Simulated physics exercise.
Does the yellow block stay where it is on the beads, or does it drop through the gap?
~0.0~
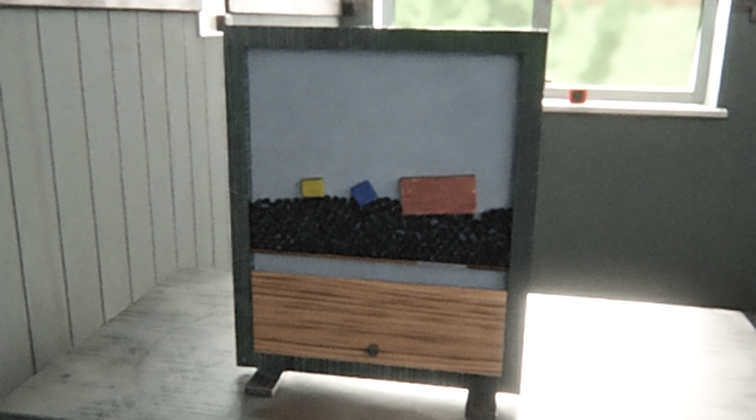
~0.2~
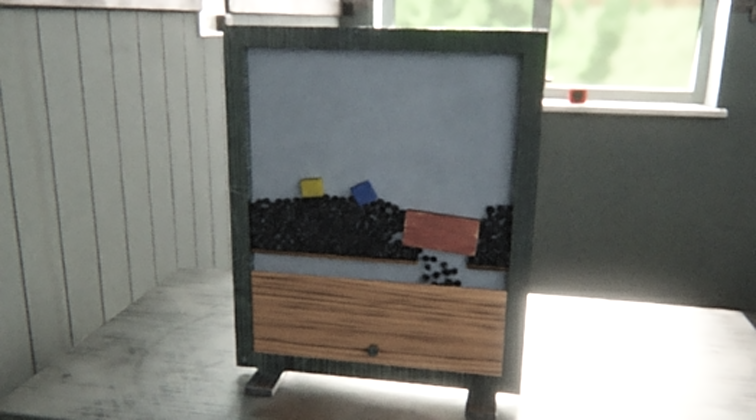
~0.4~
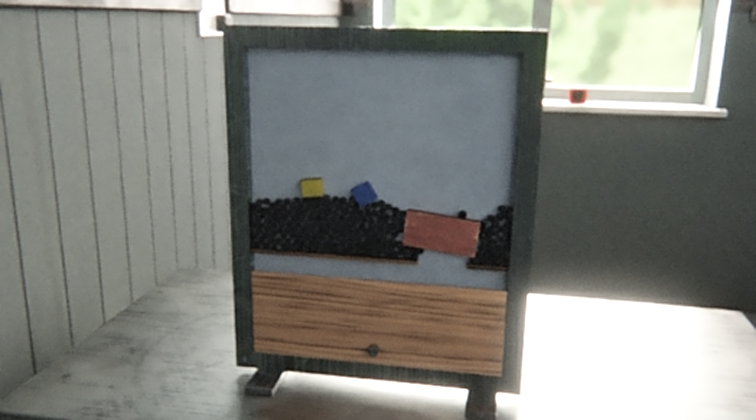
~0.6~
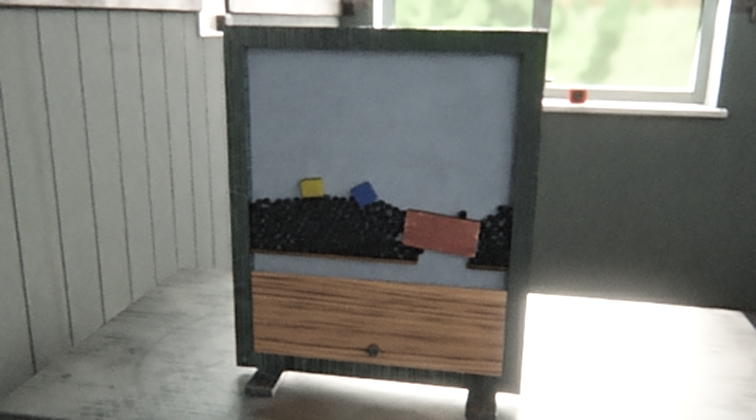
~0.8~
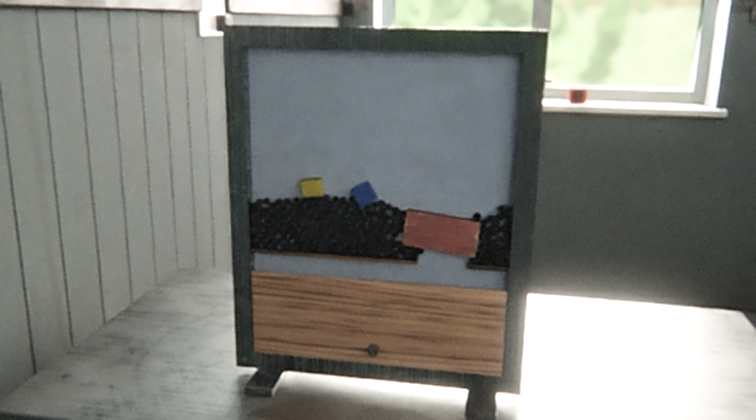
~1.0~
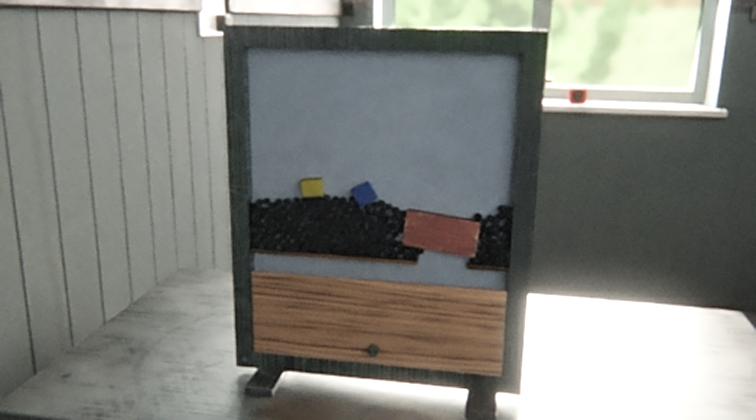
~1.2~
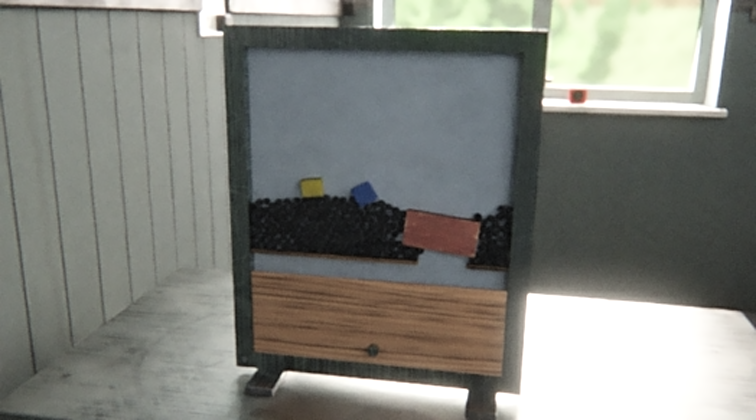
The yellow block stays where it is, resting on top of the black beads at the left.
